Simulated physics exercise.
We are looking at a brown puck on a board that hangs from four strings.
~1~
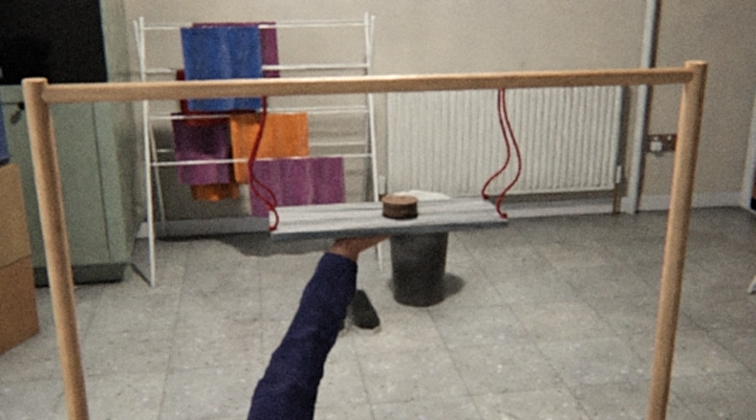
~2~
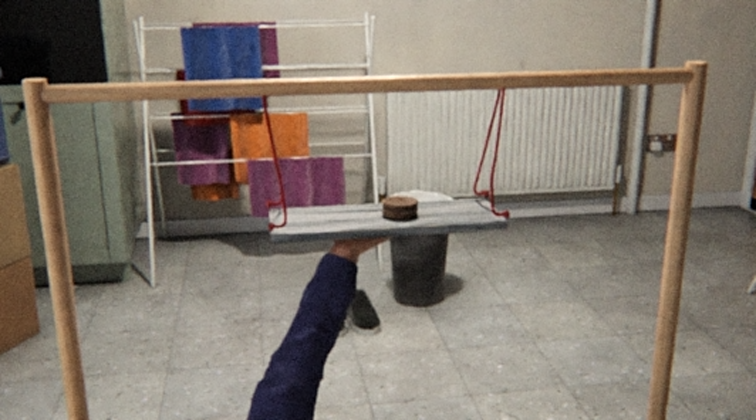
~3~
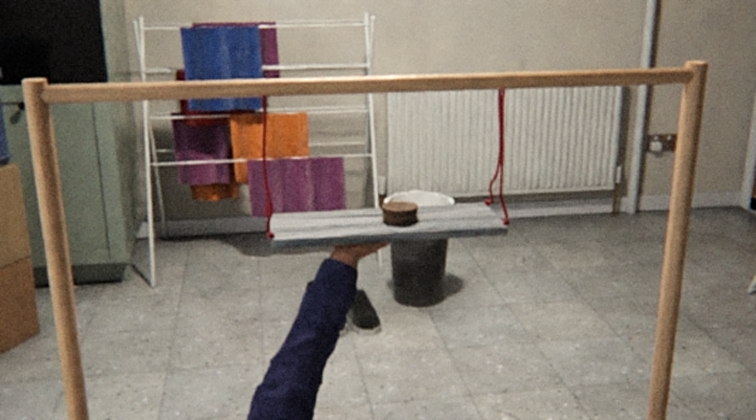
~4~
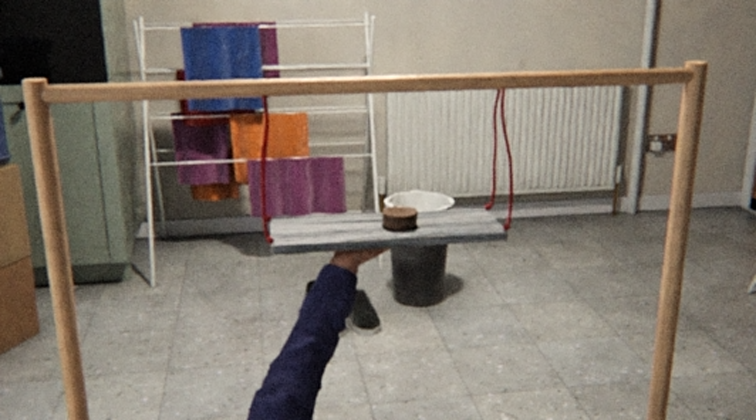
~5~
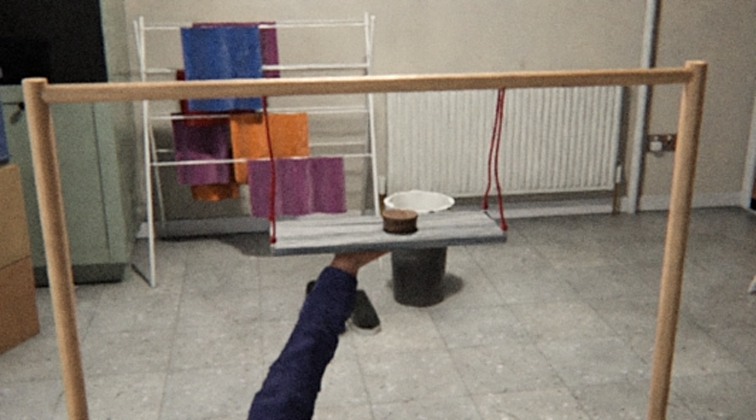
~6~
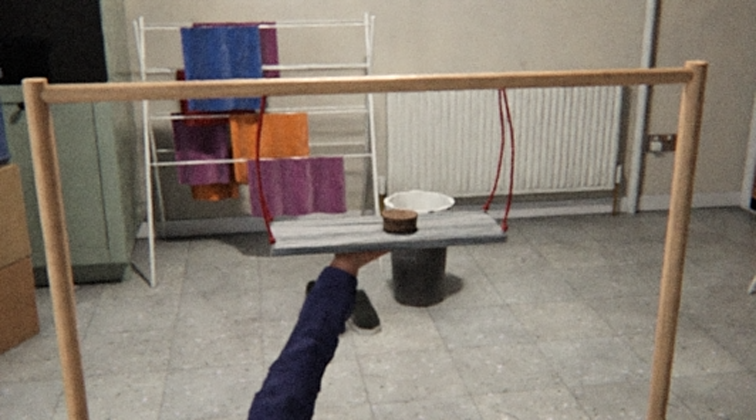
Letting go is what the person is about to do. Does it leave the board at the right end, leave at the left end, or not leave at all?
It stays on.
Then, 0.42 s later than the last view, board level; puck on the board near (400, 223).
Finally, board level; puck on the board near (400, 223). The brown puck stays on the board.
